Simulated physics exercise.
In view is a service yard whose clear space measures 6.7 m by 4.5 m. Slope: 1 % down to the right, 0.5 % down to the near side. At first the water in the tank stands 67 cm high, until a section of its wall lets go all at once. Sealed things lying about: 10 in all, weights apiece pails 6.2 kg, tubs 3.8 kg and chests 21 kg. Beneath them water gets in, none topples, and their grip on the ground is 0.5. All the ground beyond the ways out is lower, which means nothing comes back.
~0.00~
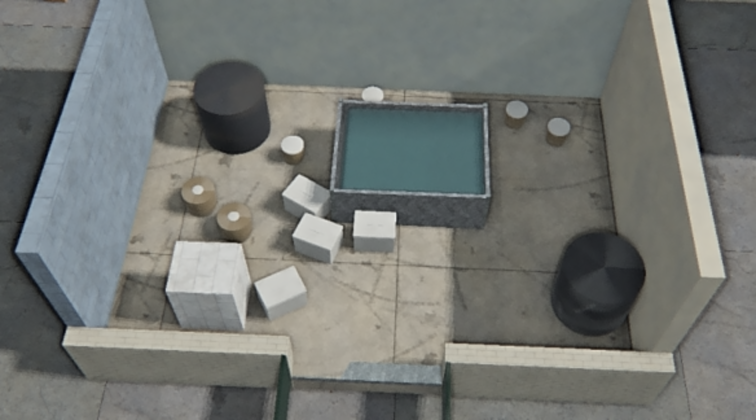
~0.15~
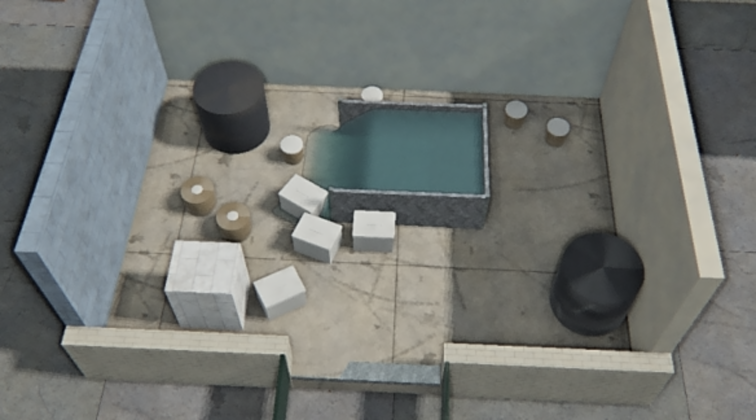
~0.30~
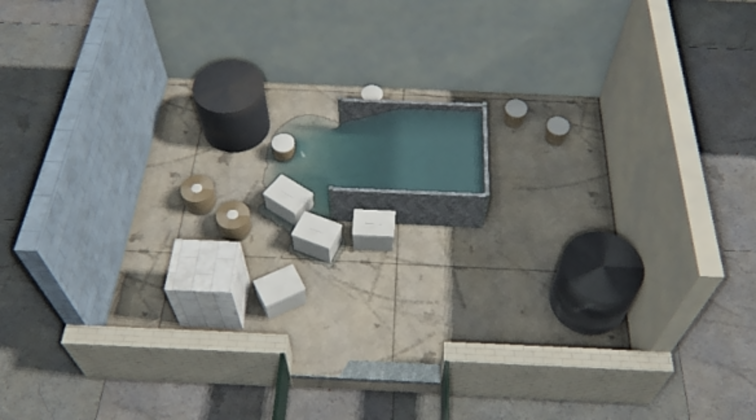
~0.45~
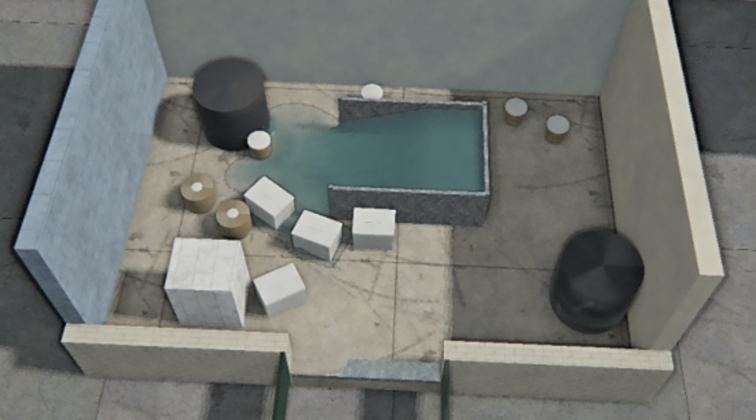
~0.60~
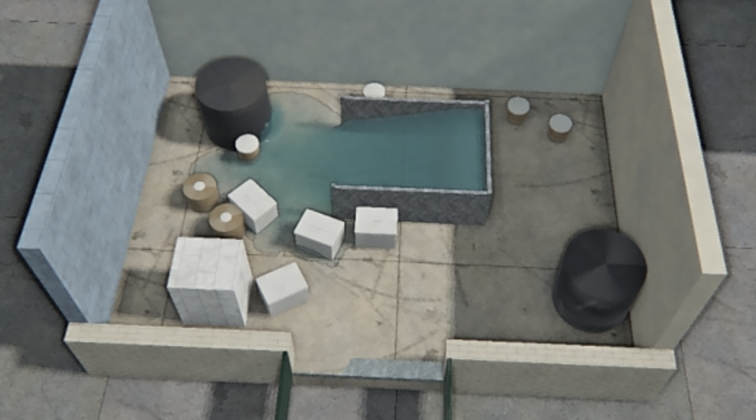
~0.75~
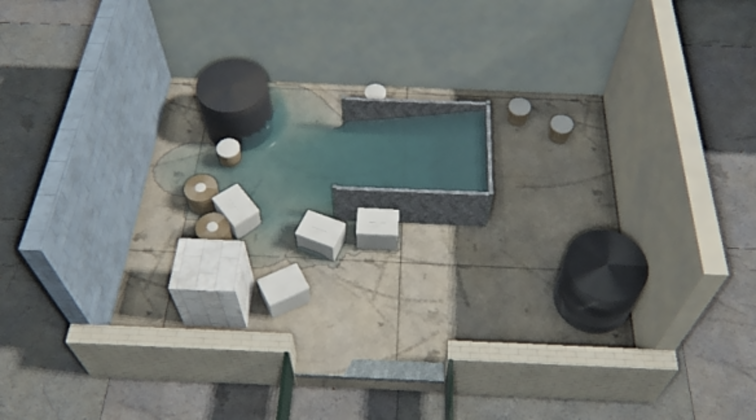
Water pours from the tank's open left side and pushes a white block and stools leftward.
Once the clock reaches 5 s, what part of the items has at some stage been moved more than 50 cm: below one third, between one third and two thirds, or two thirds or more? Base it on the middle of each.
It is a third or more but does not reach two thirds.
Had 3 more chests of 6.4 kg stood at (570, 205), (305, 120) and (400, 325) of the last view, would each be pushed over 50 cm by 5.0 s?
In turn: Less, past it, past it.
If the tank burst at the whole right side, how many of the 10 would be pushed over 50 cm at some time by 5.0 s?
Then it comes to 3.
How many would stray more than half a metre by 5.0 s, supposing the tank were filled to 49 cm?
Result: 4.
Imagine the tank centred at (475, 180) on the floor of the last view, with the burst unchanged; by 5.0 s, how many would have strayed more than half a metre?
4.
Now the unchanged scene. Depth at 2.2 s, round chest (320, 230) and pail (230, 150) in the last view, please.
3 and 22 cm.
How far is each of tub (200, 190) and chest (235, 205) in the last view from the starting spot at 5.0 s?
Object 1: 50 cm. Object 2: 200 cm.
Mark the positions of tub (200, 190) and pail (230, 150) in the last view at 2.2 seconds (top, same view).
Estimated pixels: (135, 250) and (169, 154).
After 1.1 s 3 of 10 are over 50 cm from their spots; 1 afloat.
After 2.2 s 4 of 10 are over 50 cm from their spots; 3 afloat.
After 3.5 s 5 of 10 are over 50 cm from their spots; 4 afloat.
After 5.0 s 5 of 10 are over 50 cm from their spots, and 5 have been at some point; 4 afloat.
